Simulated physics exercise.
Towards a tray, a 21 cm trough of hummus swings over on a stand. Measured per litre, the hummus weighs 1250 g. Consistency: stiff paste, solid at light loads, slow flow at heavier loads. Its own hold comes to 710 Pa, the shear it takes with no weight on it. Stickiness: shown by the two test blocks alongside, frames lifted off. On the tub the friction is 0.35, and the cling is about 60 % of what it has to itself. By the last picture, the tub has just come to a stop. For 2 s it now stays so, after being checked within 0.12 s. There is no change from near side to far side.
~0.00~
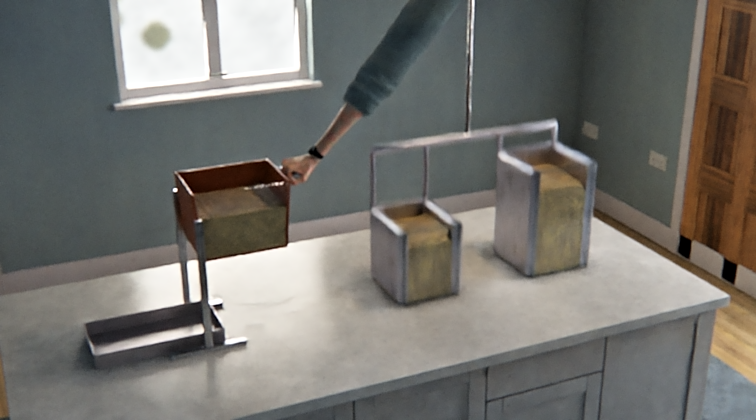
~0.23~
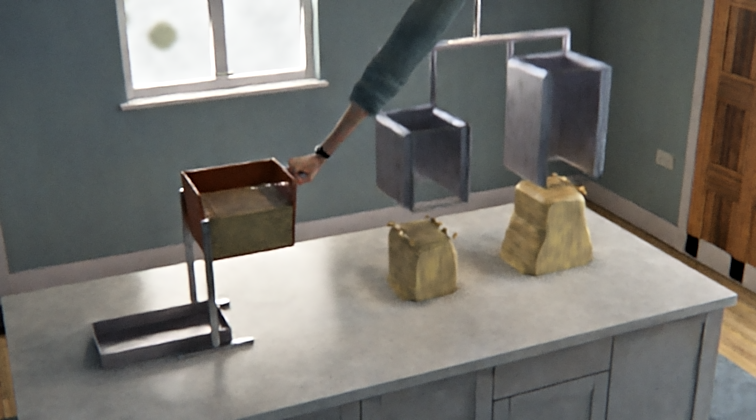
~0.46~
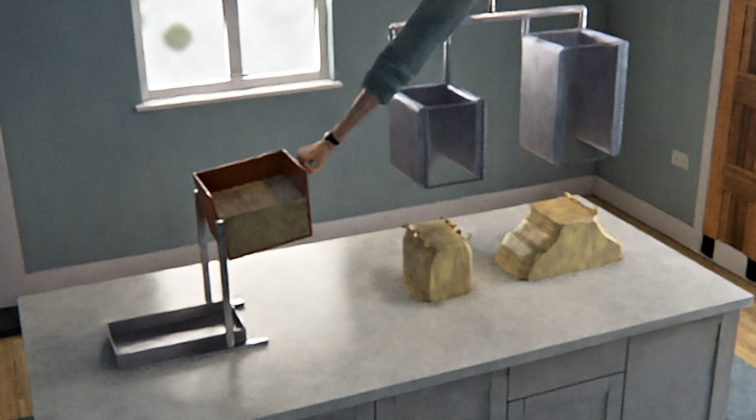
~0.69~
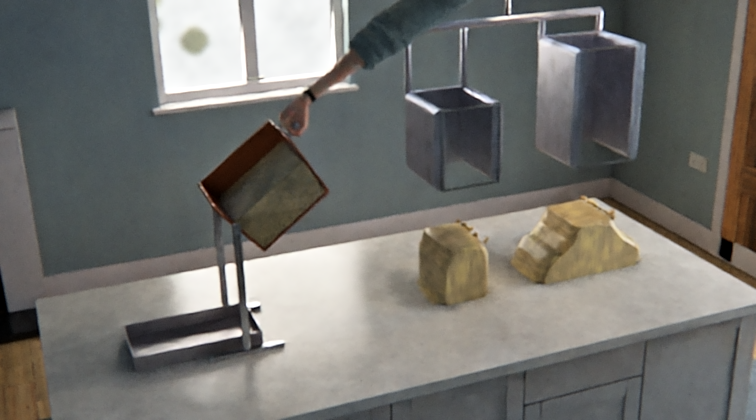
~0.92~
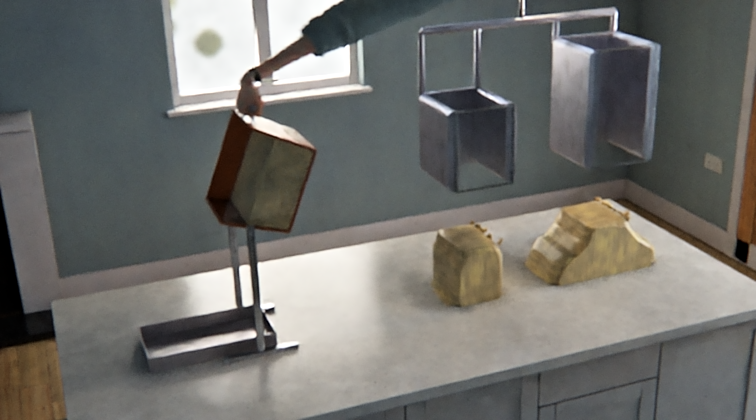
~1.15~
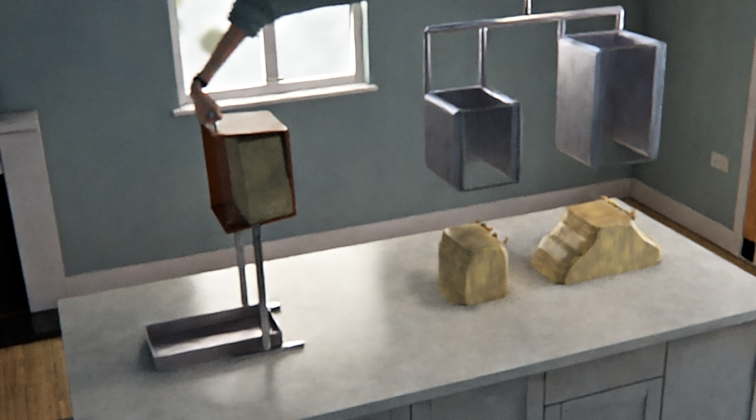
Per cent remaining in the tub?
Roughly 54 %.
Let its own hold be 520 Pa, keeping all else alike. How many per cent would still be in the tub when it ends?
That comes out at roughly 45 %.
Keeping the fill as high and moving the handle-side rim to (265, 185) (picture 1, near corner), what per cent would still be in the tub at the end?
I'd say around 100 percent would remain in the tub at the end.
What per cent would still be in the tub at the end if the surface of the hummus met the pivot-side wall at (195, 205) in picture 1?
Then roughly 40 %.
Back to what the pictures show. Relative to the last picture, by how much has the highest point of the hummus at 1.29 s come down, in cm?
About 4 cm.
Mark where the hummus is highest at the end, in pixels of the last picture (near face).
The highest point sits at around (271, 187).
After 1.29 s, the tub is at 91 degrees and holds 100 %.
After 1.46 s, the tub is at 91 degrees and holds 76 %.
After 1.63 s, the tub is at 91 degrees and holds 54 %.
After 1.80 s, the tub is at 91 degrees and holds 54 %.
After 3.15 s, at the end, the tub is at 91 degrees and holds 54 %.
